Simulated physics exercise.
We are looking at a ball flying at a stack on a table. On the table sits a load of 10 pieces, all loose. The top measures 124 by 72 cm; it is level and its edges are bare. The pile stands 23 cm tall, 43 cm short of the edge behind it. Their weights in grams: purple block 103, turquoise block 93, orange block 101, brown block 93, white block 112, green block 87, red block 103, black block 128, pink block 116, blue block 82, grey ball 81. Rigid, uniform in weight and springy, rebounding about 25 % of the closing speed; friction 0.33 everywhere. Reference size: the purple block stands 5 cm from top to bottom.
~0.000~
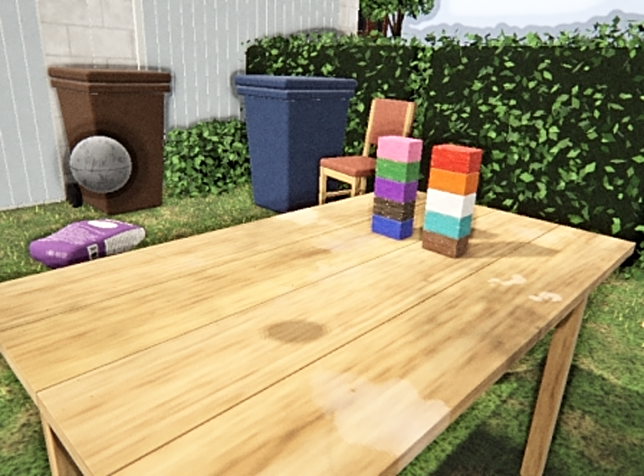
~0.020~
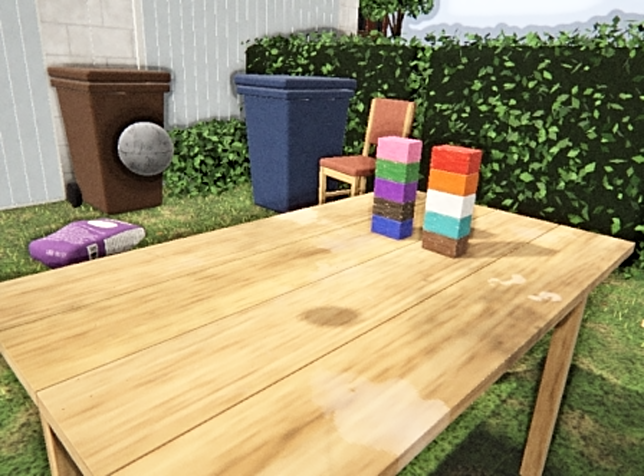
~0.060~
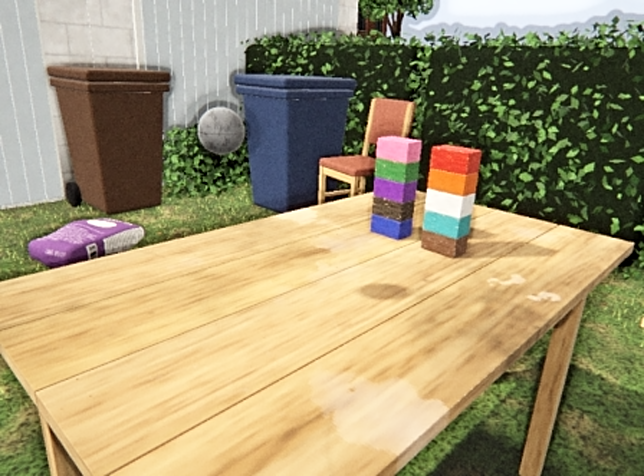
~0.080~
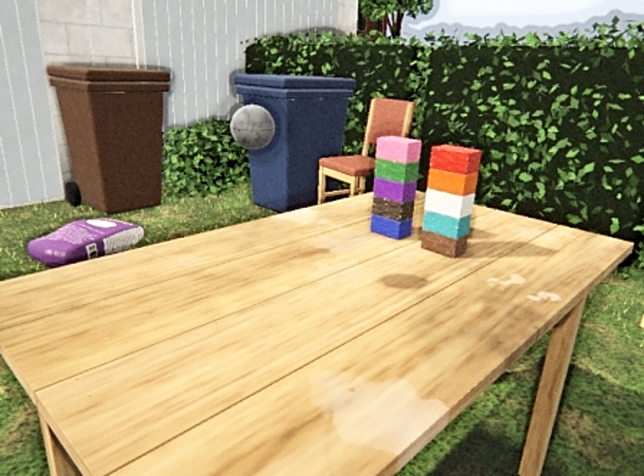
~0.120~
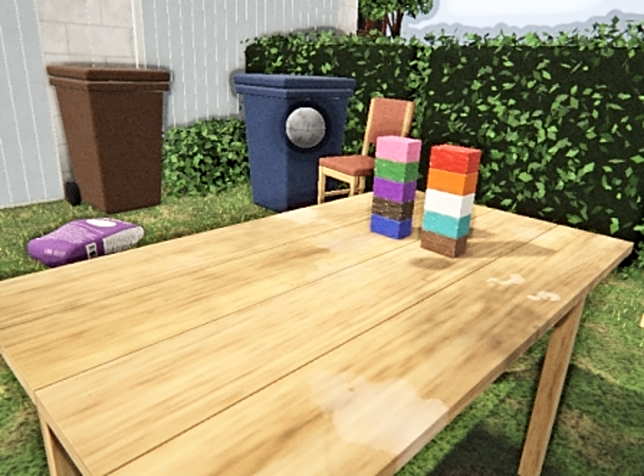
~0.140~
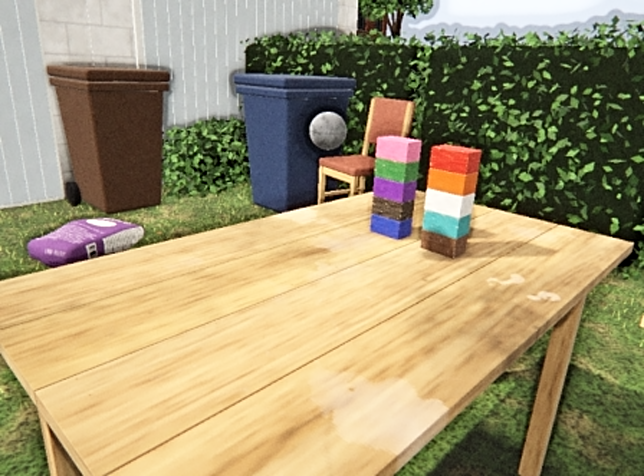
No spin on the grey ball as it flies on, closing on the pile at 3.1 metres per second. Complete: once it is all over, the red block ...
... is still standing.
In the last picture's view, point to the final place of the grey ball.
Rest point: Near (342, 224).
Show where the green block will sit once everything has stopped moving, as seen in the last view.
It comes to rest somewhere around (415, 213).
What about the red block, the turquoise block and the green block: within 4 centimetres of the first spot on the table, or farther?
Well, the red block remains where it was; the turquoise block remains where it was; and the green block winds up somewhere else.
Around 0.34 s, grey ball near (370, 188); pink block at 47° to upright; green block at 49° to upright; purple block shifted 2 cm.
Around 0.54 s, grey ball near (348, 224); pink block upside down; green block at 41° to upright; purple block shifted 2 cm.
Around 1.34 s, grey ball near (342, 224); pink block now off the table; green block shifted 19 cm; purple block shifted 2 cm.
Finally (1.7 s), off the table but upright, pink block; not toppled but over 4 cm from the start, green block; the other 8 still in place (within 4 cm). Final places as that camera would see them, red block near (455, 159).
